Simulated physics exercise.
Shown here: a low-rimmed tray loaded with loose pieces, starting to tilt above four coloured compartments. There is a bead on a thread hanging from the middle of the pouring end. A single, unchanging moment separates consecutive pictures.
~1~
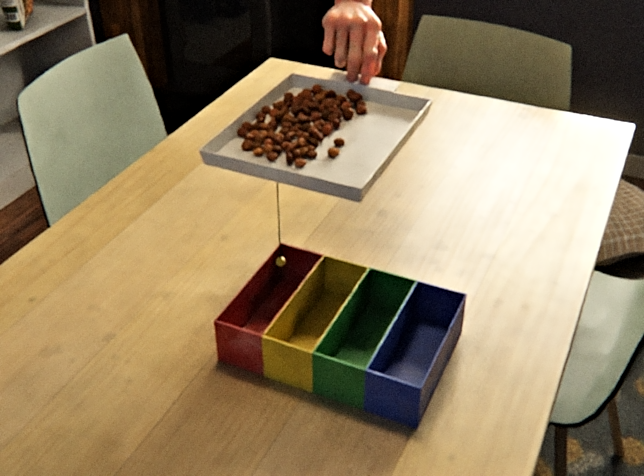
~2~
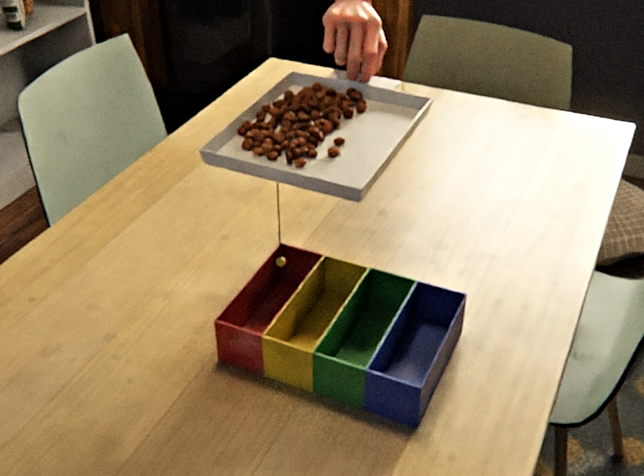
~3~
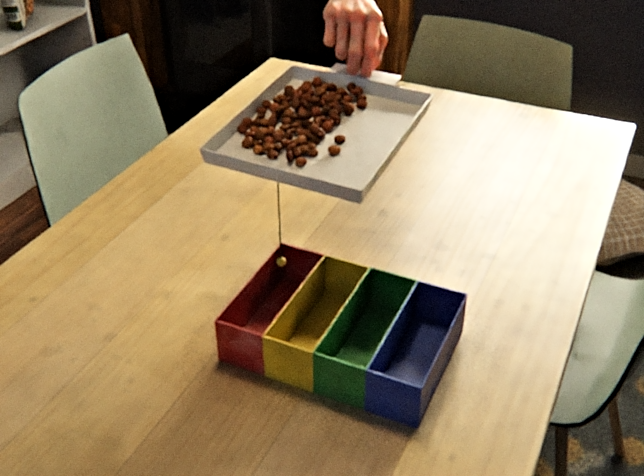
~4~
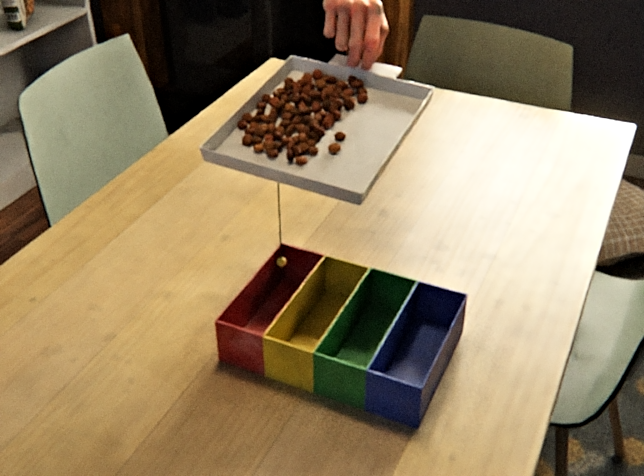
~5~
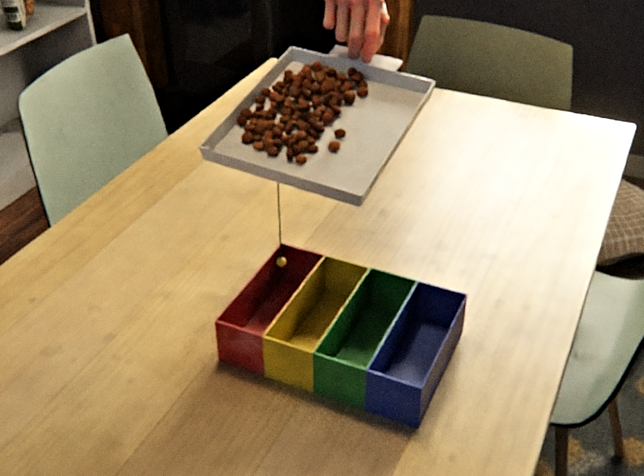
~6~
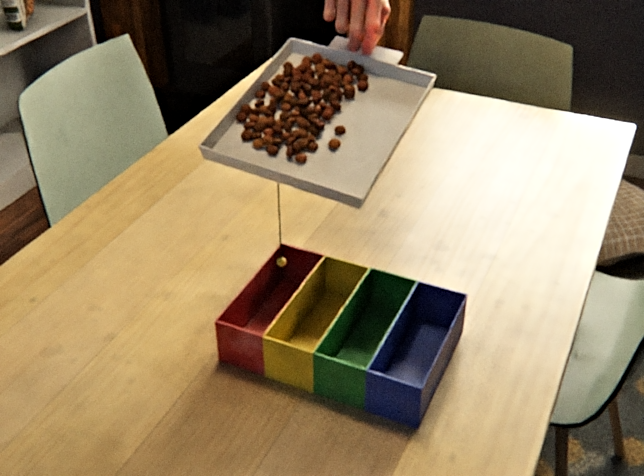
The video shows a hand holding a low-rimmed tray of brown kibble above a box with red, yellow, green and blue compartments, then slowly tilting it slightly, while the kibble barely shifts and a small bead hangs on a thread.
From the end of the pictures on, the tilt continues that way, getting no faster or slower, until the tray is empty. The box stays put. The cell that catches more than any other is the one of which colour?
It is the yellow one.
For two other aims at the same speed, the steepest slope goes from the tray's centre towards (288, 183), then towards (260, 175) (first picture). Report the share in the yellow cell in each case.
It comes to about 30 per cent the first time and about 0 per cent the second.
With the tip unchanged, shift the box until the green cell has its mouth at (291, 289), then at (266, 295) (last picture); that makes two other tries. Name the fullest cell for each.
In order: The cell in blue, the blue cell.
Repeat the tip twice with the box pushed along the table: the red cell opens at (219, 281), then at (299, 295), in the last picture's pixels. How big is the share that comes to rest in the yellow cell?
Close to 10 in a hundred first, close to 60 in a hundred second.
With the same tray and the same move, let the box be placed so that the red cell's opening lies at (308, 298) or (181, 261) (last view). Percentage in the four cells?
Near 90 and 70 percent respectively.
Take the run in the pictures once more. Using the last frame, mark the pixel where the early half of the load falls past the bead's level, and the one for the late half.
Near (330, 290) to start, and near (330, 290) afterwards.
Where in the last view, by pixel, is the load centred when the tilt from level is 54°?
The middle of the load sits near (312, 168).
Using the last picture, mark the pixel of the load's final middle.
Roughly at (327, 337).
Shortly afterwards, tray tipped steeply; all but a few on the tray; only a few in the green cell; only a few falling or outside the box.
Next, tray tipped right over; near half on the tray; near a quarter in the yellow cell; a little in the green cell; only a few in the red cell; near a quarter falling or outside the box.
Some moments later, tray tipped past a quarter turn; near two thirds in the yellow cell; near a quarter in the green cell; a little in the red cell; only a few falling or outside the box.
In the end, tray tipped past a quarter turn; near two thirds in the yellow cell; near a quarter in the green cell; a little in the red cell; none at all in the blue cell; only a few outside the box.
